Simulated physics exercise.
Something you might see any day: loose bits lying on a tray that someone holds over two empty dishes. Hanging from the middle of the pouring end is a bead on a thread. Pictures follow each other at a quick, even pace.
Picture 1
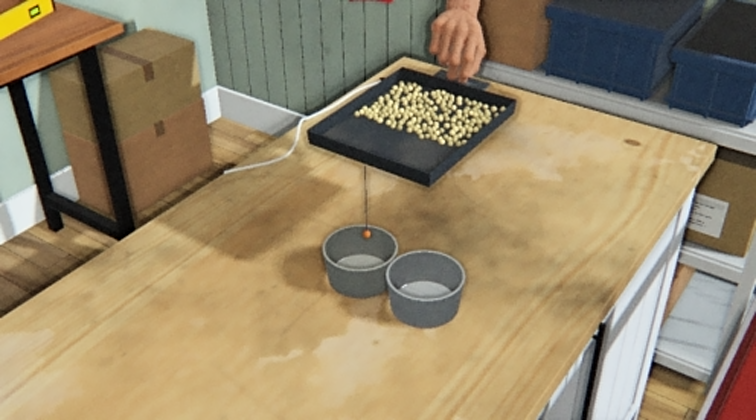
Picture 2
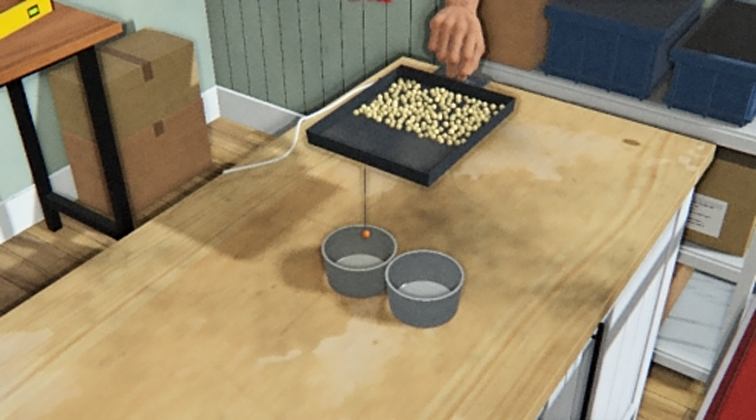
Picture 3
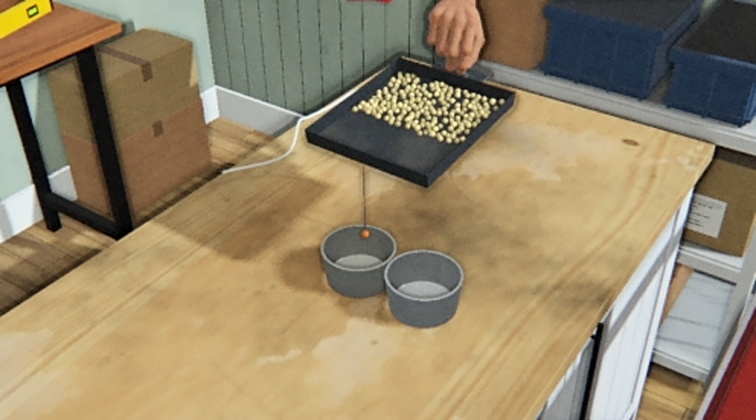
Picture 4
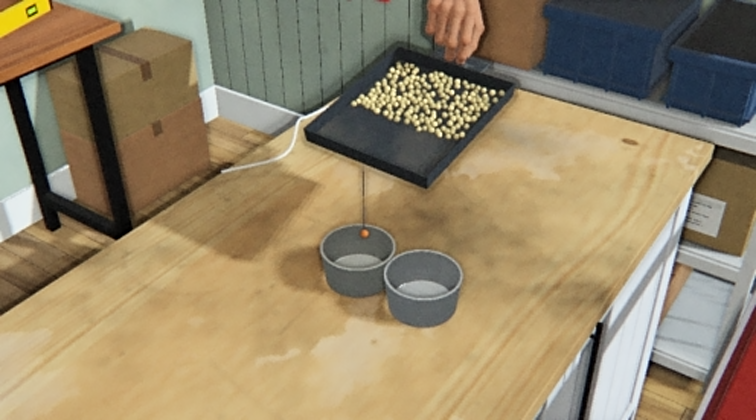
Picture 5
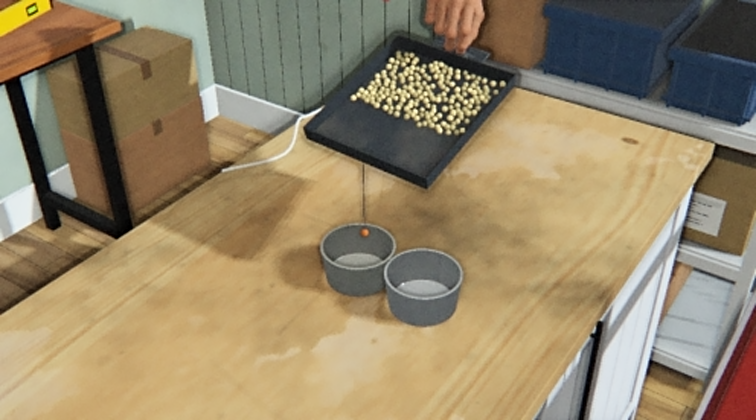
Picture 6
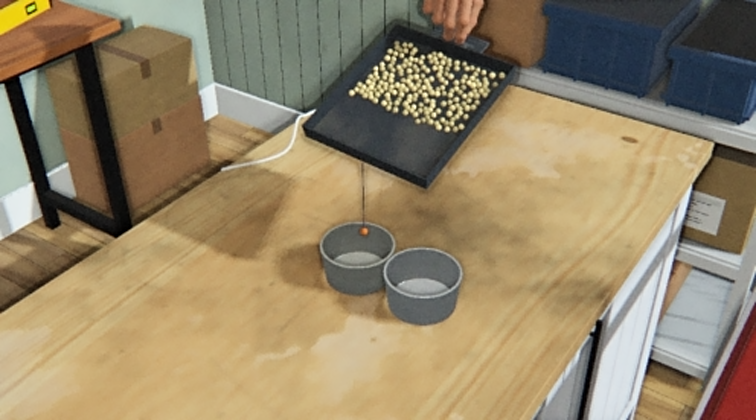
On a wooden workbench, a hand gradually tilting a dark tray of pale beans, its right front corner dipping, above two grey dishes.
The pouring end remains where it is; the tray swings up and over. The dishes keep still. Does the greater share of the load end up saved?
Mostly kept.
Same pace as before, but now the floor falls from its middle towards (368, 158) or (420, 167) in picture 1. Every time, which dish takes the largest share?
Result - first place: The left side, second place: The right side.
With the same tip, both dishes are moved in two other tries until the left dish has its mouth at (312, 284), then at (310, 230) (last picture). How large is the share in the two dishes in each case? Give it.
10 and 40 %.
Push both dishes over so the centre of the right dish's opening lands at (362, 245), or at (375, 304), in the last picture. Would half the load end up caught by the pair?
Short of half, then Short of half.
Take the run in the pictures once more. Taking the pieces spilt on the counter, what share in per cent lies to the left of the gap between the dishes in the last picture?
Estimate: Near 80 per cent.
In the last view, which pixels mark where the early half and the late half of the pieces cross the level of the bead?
The opening part goes through (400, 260); what follows goes through (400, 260).
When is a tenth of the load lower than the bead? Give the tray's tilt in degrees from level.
Roughly 75 degrees at that moment.
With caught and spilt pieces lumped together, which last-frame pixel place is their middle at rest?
(406, 299).
Shortly afterwards, tray tipped steeply; all but a few on the tray; only a few in the right dish; only a few outside both; a little in the air.
Next, tray tipped right over; the bulk on the tray; a little in the right dish; only a few in the left dish; a little outside both; only a few in the air.
Some moments later, tray tipped past a quarter turn; near two thirds in the right dish; near a quarter in the left dish; near a quarter outside both.
In the end, tray tipped past a quarter turn; near two thirds in the right dish; near a quarter in the left dish; near a quarter outside both.
